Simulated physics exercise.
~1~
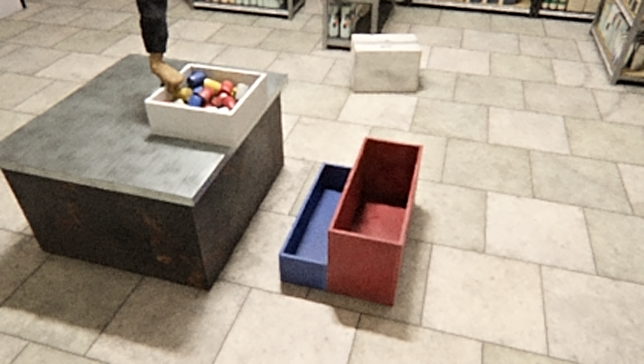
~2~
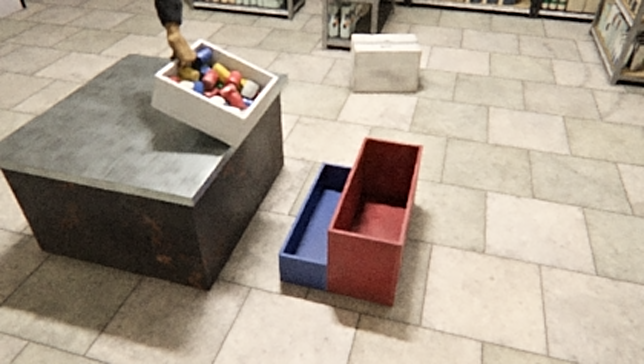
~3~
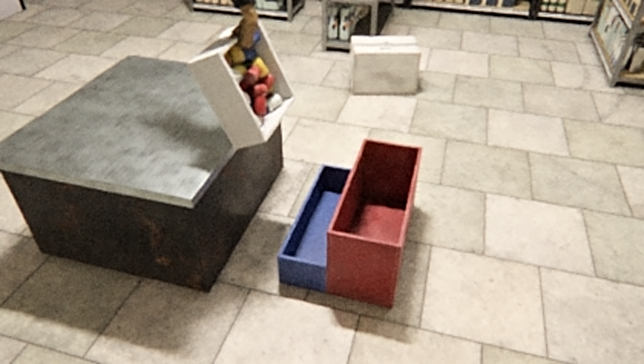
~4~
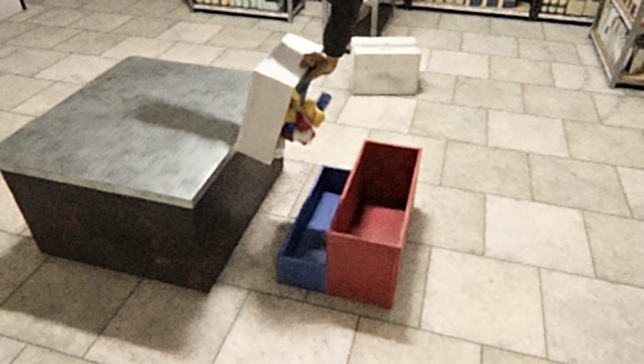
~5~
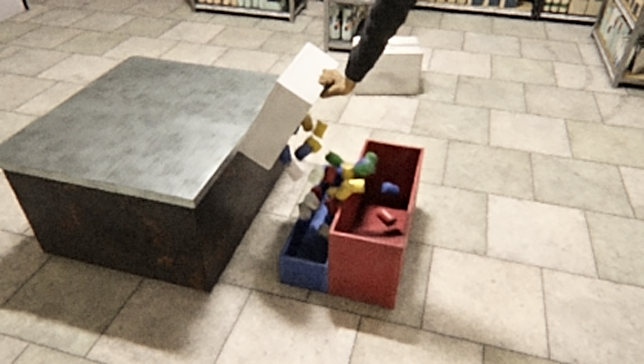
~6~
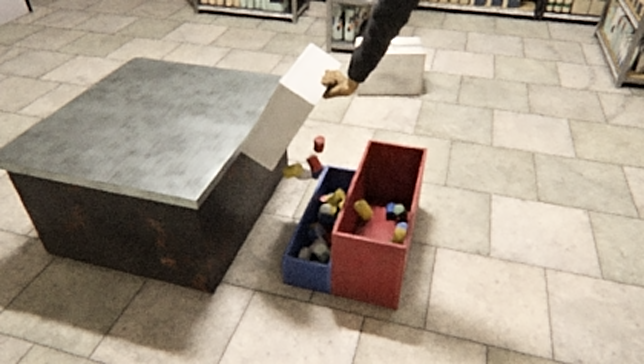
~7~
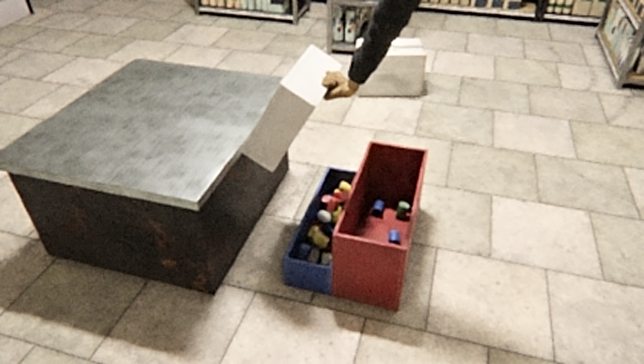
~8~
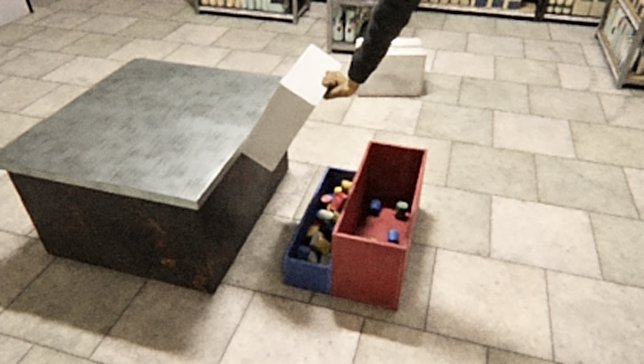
A hand tipped a white crate of colourful little jars over the edge of a dark bench, sending them tumbling into two containers below, and most ended up in the blue bin, with a handful in the red tote beside it.
